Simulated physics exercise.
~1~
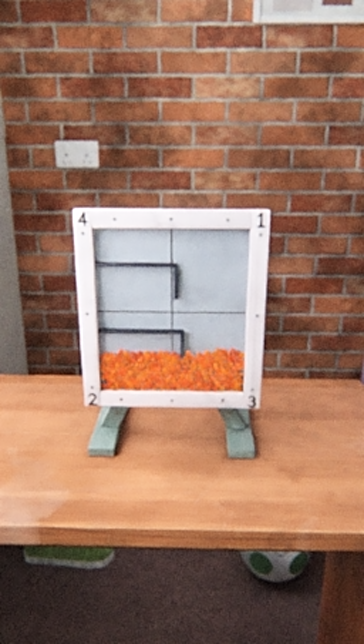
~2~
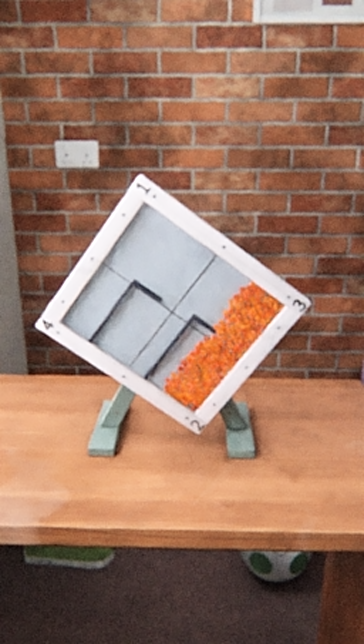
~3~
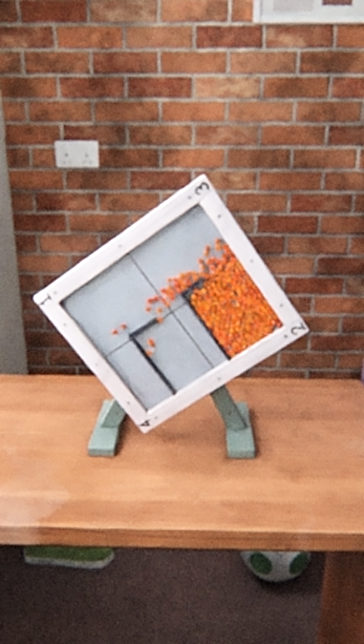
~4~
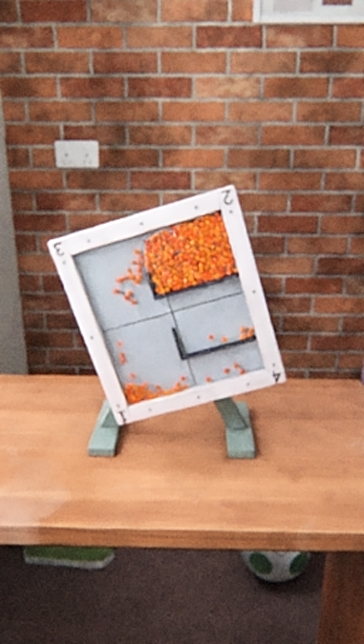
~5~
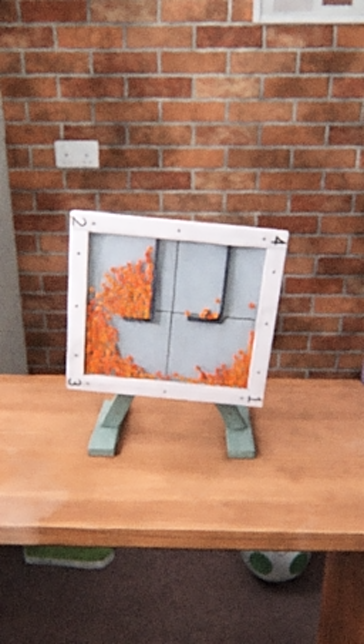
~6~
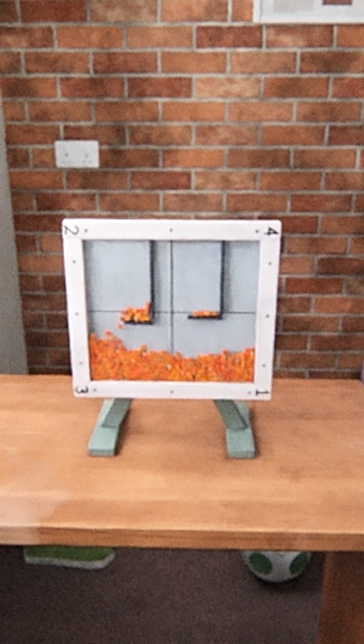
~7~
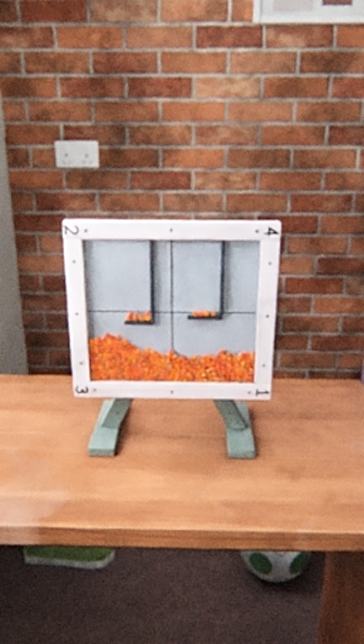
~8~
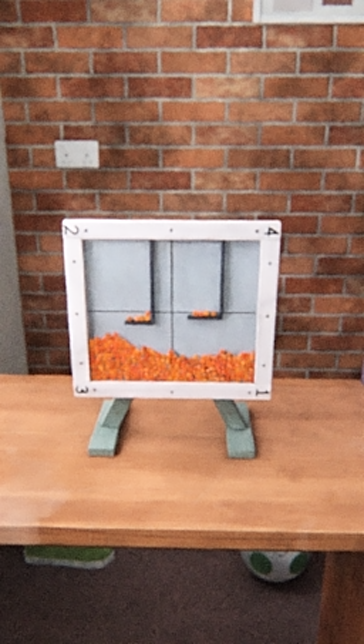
We see a square, white-framed case of orange beads on a table turn counterclockwise about three quarters of a full turn, its inner walls carrying beads upward before they spill down, and it stops with most in an uneven bottom layer and a few on two small ledges.
